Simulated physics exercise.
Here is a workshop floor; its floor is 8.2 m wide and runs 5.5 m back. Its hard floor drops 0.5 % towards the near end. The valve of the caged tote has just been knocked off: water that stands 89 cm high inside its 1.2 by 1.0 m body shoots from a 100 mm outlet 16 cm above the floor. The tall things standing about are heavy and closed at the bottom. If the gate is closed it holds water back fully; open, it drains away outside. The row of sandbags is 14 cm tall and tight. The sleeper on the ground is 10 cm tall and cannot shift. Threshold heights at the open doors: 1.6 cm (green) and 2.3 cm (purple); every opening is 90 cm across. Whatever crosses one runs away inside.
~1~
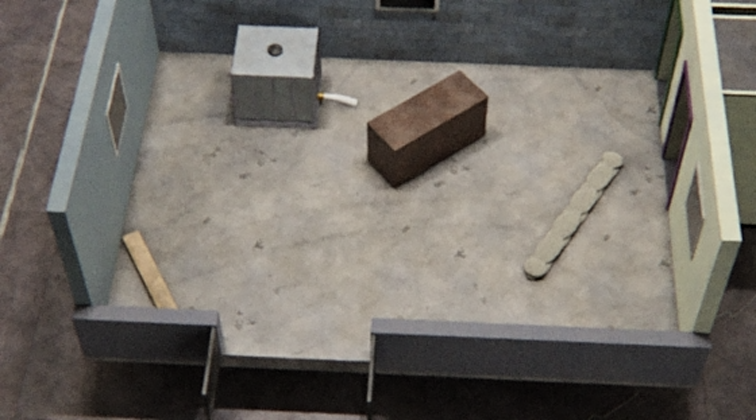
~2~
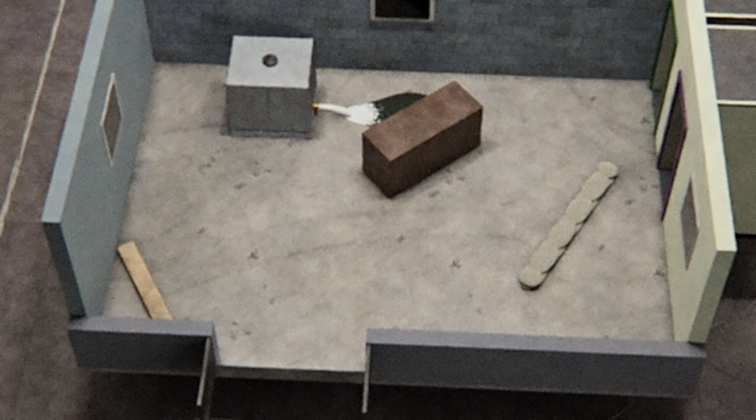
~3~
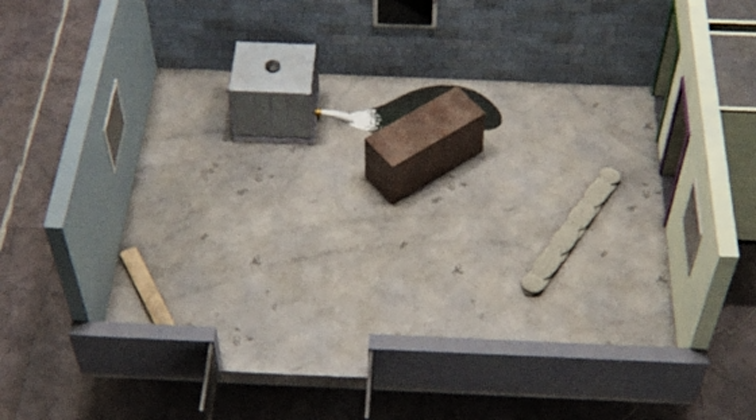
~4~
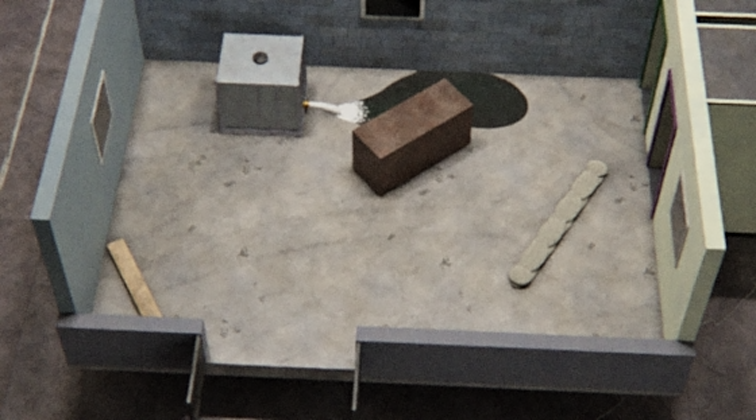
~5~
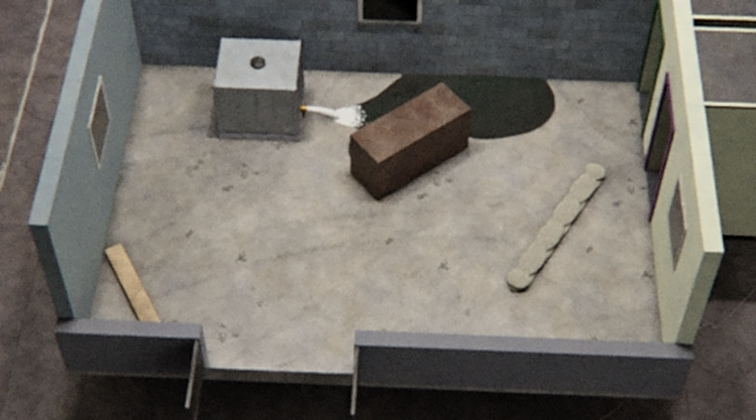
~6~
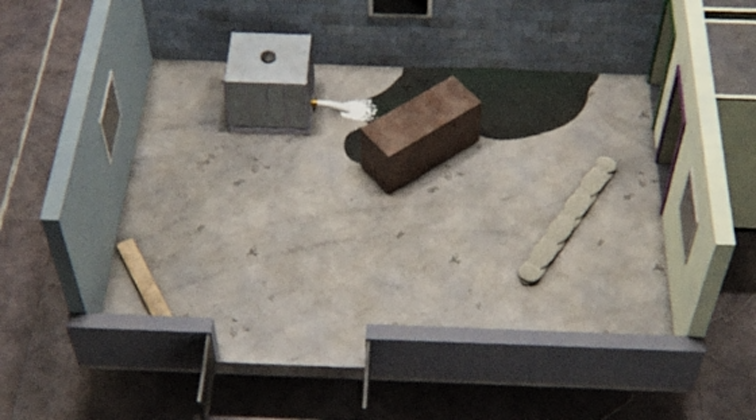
A dark puddle spread across the grey floor behind a brown block, fed by a white jet shooting rightward from a grey box's spout, and widened along the back wall toward the right.
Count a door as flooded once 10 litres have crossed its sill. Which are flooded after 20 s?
One by one: At the green door it passes the limit; at the purple door it does not reach the limit.
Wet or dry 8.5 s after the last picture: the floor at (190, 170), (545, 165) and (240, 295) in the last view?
In that order: Dry, flooded, not reached.
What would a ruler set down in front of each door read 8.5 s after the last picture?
In cm: Green 3.5, purple 2.0.
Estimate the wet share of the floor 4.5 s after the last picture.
Some 25 per cent of it.
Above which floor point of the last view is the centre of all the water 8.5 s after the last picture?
At about (516, 137).
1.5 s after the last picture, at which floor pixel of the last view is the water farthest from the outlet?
Around (644, 81).
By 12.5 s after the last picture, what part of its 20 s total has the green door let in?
About 75 per cent.
Then, 1.5 s after the last picture water covers 15 % of the floor and is deepest (7 cm) near (422, 123); green door 0.9 cm at the sill, 0 L in, purple door not reached.
Then, 4.5 s after the last picture water covers 25 % of the floor and is deepest (7 cm) near (422, 123); green door 3.4 cm at the sill, 5 L in, purple door 1.4 cm at the sill, 0 L in.
Then, 8.5 s after the last picture water covers 35 % of the floor and is deepest (6 cm) near (411, 132); green door 3.4 cm at the sill, 17 L in, purple door 2.1 cm at the sill, 0 L in.
Then, 12.5 s after the last picture water covers 50 % of the floor and is deepest (6 cm) near (411, 132); green door 3.1 cm at the sill, 27 L in, purple door 2.2 cm at the sill, 0 L in.
Then, 16.5 s after the last picture water covers 60 % of the floor and is deepest (6 cm) near (411, 132); green door 3 cm at the sill, 35 L in, purple door 2.2 cm at the sill, 0 L in.
